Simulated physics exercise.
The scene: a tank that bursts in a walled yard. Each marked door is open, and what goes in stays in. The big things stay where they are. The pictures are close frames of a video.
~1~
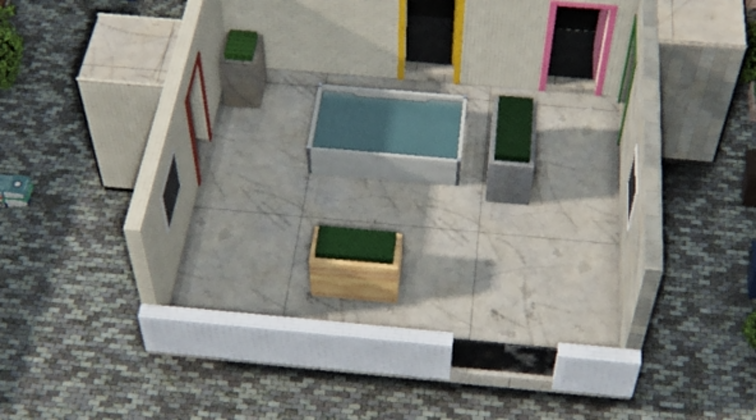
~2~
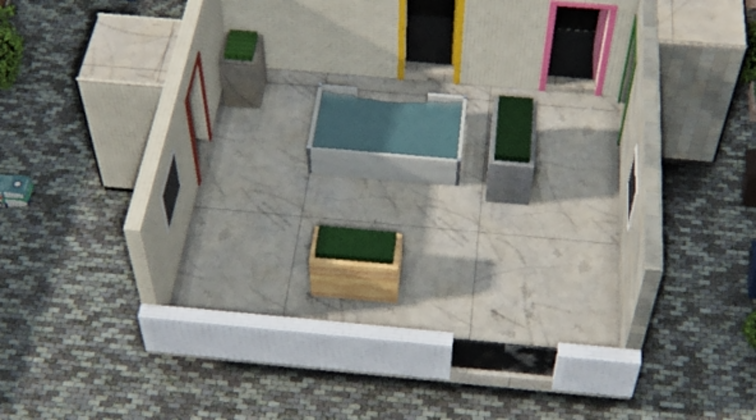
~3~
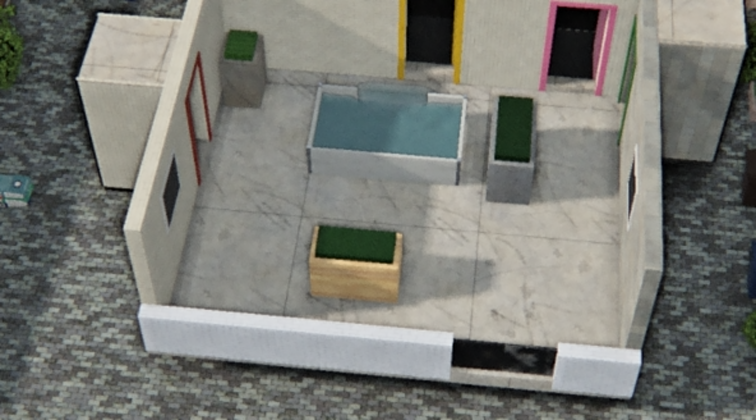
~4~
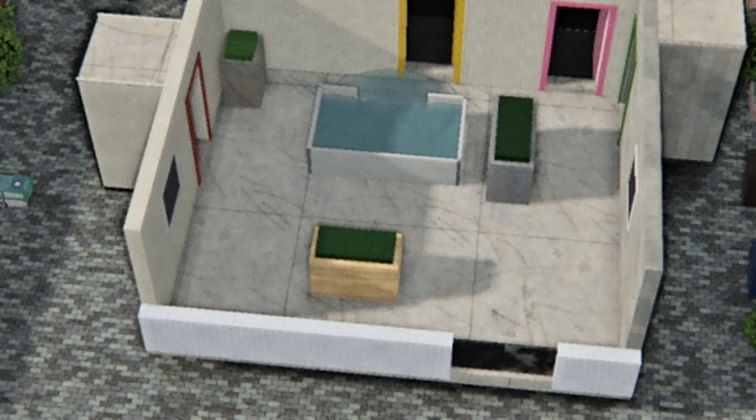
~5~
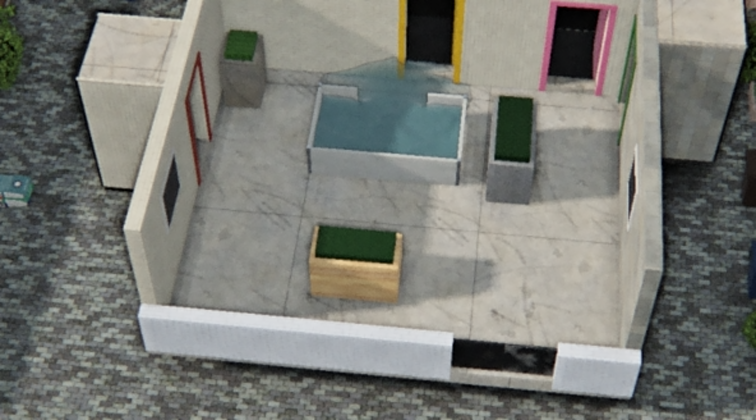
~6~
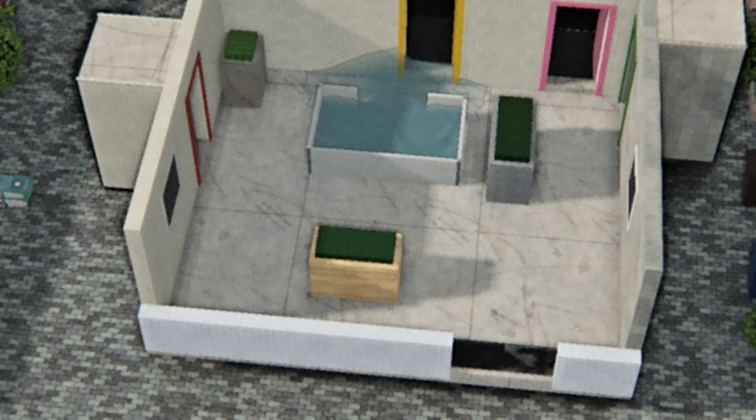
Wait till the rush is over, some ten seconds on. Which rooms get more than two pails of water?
The pink door admits no more than that; the red door admits no more than that; the green door lets in a lot; the yellow door lets in a lot.
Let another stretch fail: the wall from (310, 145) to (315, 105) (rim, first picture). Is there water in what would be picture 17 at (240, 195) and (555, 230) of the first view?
One after the other: Awash, not flooded.
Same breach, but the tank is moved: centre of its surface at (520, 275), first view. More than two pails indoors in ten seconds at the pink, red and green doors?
In short: The pink door lets more in; the red door stays under; the green door lets more in.
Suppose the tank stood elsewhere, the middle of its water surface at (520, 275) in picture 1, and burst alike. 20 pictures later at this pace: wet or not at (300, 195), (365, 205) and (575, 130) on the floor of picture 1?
In that order: Wet, covered, awash.
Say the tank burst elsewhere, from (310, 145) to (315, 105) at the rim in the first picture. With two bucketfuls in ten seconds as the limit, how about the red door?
One by one: The red one floods.
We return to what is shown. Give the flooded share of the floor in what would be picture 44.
I make it 65 per cent.
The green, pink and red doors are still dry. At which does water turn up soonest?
First comes the pink-painted one.
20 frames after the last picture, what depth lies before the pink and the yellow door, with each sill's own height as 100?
In turn 30 and 90 per cent.
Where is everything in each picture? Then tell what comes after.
The first frame shows the open tank at (388, 125) is whole and still.
In the second frame, the front is at a hidden place, out from the gap on the open tank's far side.
In the third frame, water pours out on the open tank's far side and has run to (431, 93).
In the fourth frame, water pours out on the open tank's far side and has run to (351, 75).
In the fifth frame, water pours out on the open tank's far side and has run to (332, 73).
In the sixth frame, water pours out on the open tank's far side and has run to (313, 72).
A moment on, water covers 15 % of the floor; the pink door not reached, the red door not reached, the green door not reached, the yellow door over two buckets in.
Next, water covers 25 % of the floor; the pink door wet at the sill, nothing in, the red door wet at the sill, nothing in, the green door under two buckets in, the yellow door far over two buckets in.
Then, water covers 40 % of the floor; the pink door wet at the sill, nothing in, the red door under two buckets in, the green door far over two buckets in, the yellow door far over two buckets in.
Later, water covers 65 % of the floor; the pink door wet at the sill, nothing in, the red door under two buckets in, the green door far over two buckets in, the yellow door far over two buckets in.
In the end, water covers 90 % of the floor; the pink door wet at the sill, nothing in, the red door under two buckets in, the green door far over two buckets in, the yellow door far over two buckets in.
